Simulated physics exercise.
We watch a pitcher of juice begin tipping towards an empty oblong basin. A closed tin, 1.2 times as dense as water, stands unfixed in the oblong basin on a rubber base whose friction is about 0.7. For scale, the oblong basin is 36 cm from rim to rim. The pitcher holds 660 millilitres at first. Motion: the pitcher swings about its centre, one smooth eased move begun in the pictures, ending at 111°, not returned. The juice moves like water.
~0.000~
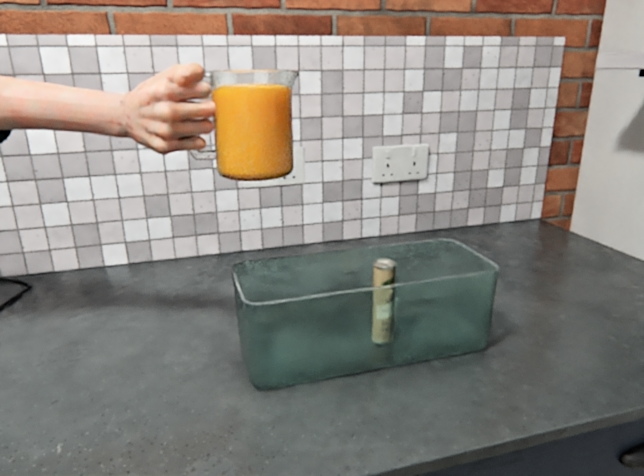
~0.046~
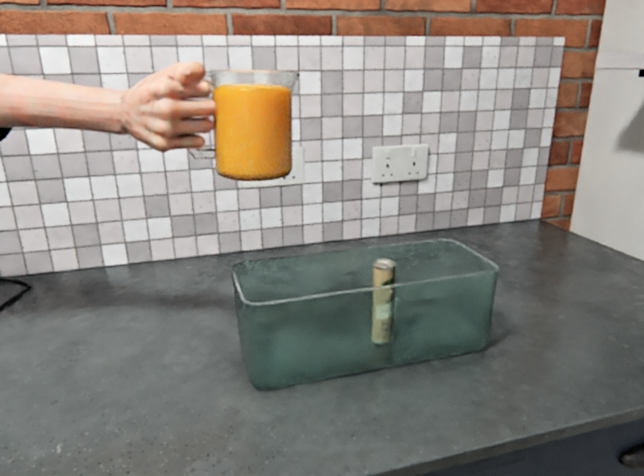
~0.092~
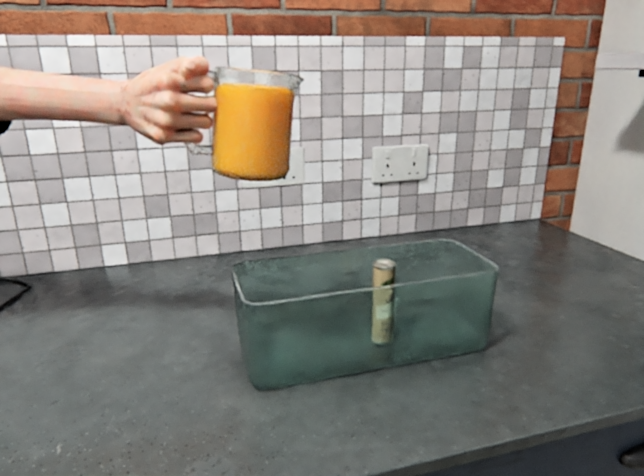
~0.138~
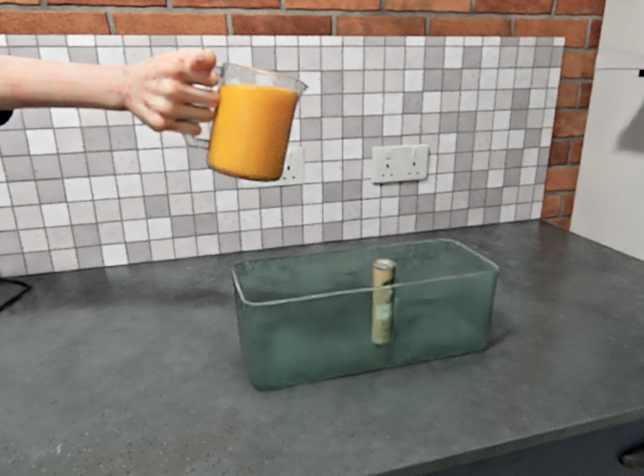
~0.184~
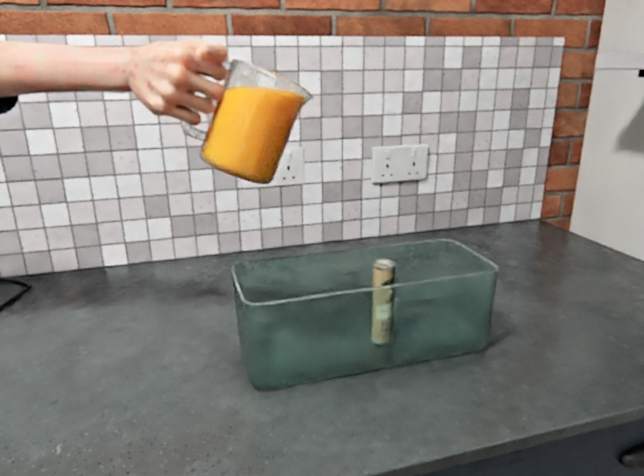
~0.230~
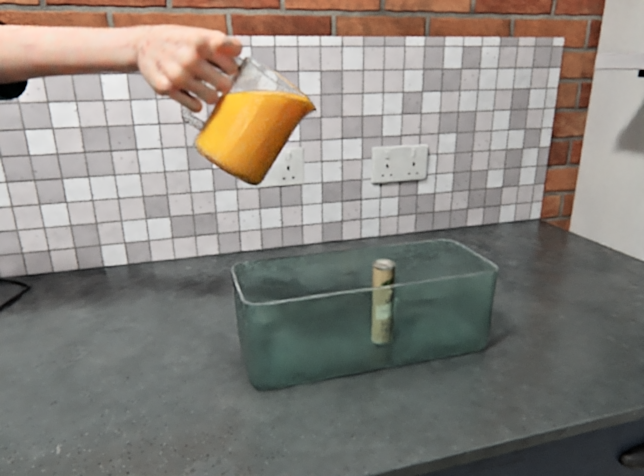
A hand tilts a glass pitcher of orange juice rightward above a clear oblong basin.
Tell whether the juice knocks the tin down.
It keels over.
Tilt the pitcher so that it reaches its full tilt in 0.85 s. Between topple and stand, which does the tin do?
Tips over.
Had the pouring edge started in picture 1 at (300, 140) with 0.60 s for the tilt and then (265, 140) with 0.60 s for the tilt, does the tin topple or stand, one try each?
In the first try it remains standing; in the second it remains standing.
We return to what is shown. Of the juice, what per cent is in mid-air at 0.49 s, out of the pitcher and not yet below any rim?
Near 34 per cent at that time.
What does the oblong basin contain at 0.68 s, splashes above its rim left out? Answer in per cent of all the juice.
The fraction sits near 58 in a hundred.
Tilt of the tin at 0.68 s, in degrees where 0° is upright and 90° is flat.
Roughly 5°.
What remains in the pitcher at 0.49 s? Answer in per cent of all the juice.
Roughly 58 %.
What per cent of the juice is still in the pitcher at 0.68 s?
I reckon near 14 per cent still sits there.
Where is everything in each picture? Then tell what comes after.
It leans 0°; its right rim is at (298, 72); the juice meets the walls at (213, 88) and (288, 86); the oblong basin's rim runs from (238, 284) to (475, 254); the tin's top is at (384, 267), in the first frame.
It leans 2°; its right rim is at (299, 73); the juice meets the walls at (214, 88) and (288, 87), in the second frame.
It leans 6°; its right rim is at (303, 78); the juice meets the walls at (218, 86) and (291, 89), in the third frame.
It leans 14°; its right rim is at (308, 85); the juice meets the walls at (219, 90) and (296, 91), in the fourth frame.
It leans 24°; its right rim is at (313, 96); the juice meets the walls at (216, 111) and (302, 94), in the fifth frame.
It leans 36°; its right rim is at (316, 110); the juice meets the walls at (208, 117) and (312, 103), in the sixth frame.
By 0.49 s the tilt is 102° and 58 per cent is still to pour; the tin stands where it began.
By 0.68 s the tilt is 111° and 14 per cent is still to pour; the tin leans 6°.
By 0.88 s the tilt is 111° and 2 per cent is still to pour; the tin leans 42°.
By 1.10 s the tilt is 111° and 0 per cent is still to pour; the tin lies on its side.
At rest the tin lies on its side.
